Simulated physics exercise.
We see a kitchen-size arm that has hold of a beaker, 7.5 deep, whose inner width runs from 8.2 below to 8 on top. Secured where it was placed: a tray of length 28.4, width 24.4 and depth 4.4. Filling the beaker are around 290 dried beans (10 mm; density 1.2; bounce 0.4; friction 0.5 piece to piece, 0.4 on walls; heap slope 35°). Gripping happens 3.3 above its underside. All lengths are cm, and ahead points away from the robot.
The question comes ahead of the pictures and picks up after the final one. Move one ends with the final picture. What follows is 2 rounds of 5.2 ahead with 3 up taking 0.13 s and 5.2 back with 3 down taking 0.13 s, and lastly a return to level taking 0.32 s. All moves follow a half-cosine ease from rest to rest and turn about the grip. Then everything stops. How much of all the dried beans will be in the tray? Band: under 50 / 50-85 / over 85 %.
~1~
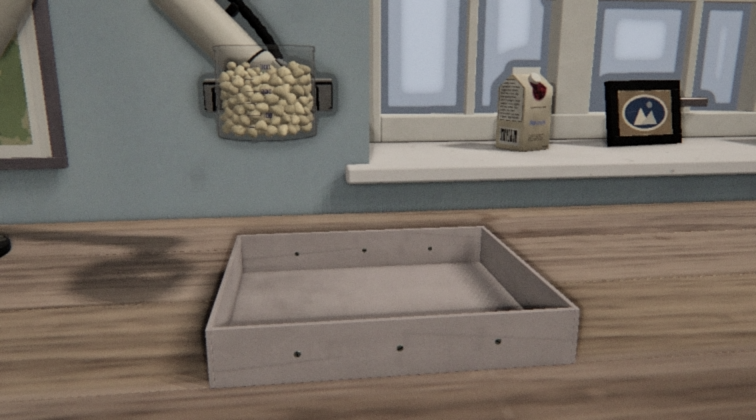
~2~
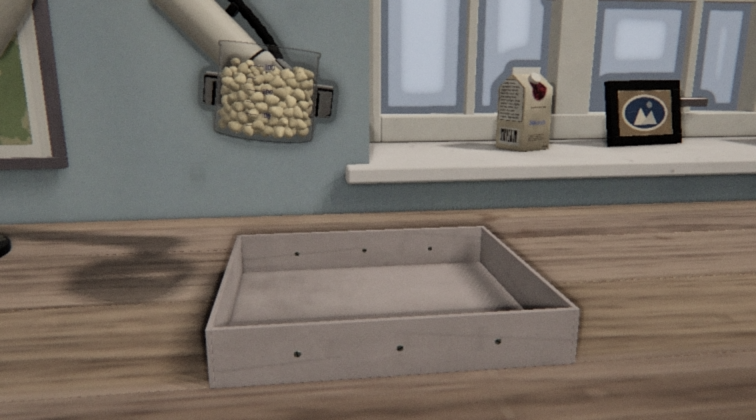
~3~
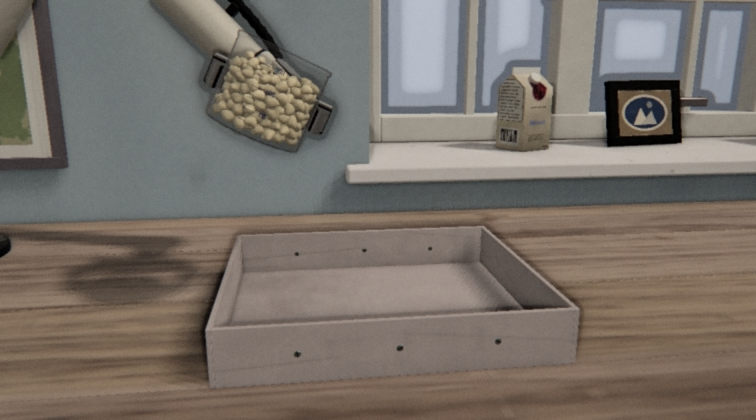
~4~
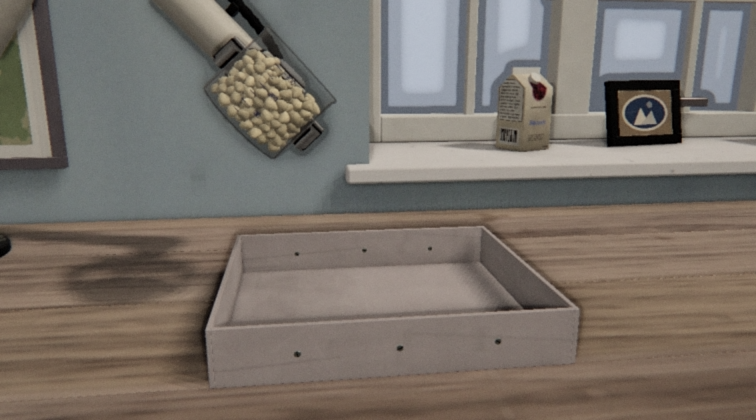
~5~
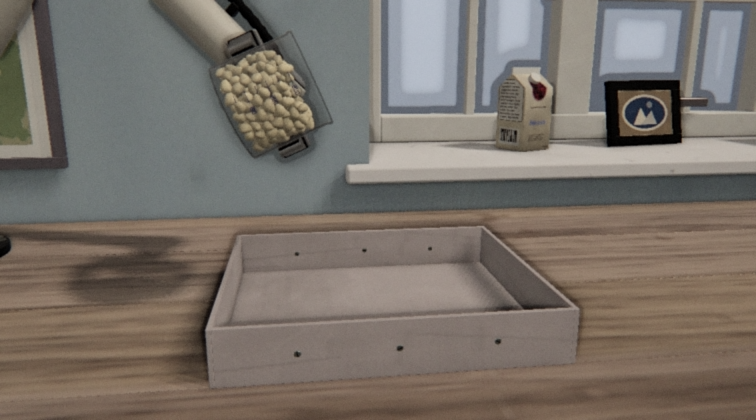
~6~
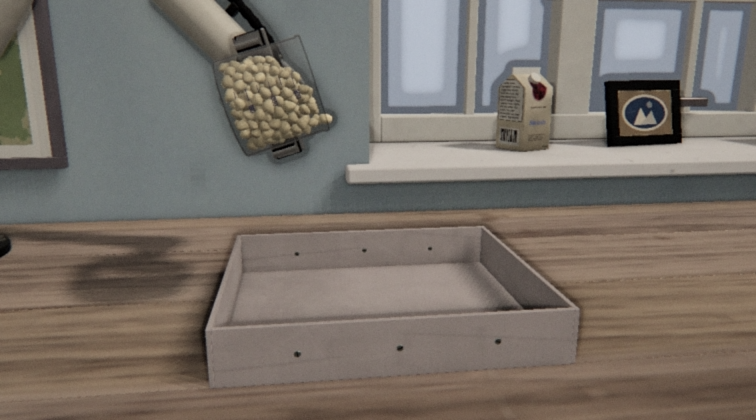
Over 85 %.
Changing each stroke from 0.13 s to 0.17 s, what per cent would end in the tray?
Around 60 percent.
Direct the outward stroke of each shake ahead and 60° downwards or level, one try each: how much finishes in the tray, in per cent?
You'd get some 20 per cent with the first setting and some 70 per cent with the second.
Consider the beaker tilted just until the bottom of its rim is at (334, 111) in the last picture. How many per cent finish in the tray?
Close to 65 in a hundred.
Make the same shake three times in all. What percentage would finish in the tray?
My guess is near 100 per cent.
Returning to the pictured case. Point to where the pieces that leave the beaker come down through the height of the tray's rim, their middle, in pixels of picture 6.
Near (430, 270).
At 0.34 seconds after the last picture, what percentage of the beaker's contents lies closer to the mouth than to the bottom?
Estimate: Around 25 %.
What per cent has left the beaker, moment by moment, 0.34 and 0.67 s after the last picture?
Around 75 % and around 95 %.
Then, 0.34 s on, tilted 73° forward, highest piece 22 above the table; 165 in the tray, 69 in the beaker, 57 in flight or on a rim.
Then, 0.67 s on, tilted 39° forward, highest piece 20 above the table; 272 in the tray, 19 in the beaker.
Then, 1.04 s on, level, highest piece 21 above the table; 272 in the tray, 19 in the beaker.
Then, 2.09 s on, level, highest piece 21 above the table; 272 in the tray, 19 in the beaker.
In the end, 272 in the tray, 19 in the beaker. That is 93 % in the tray.
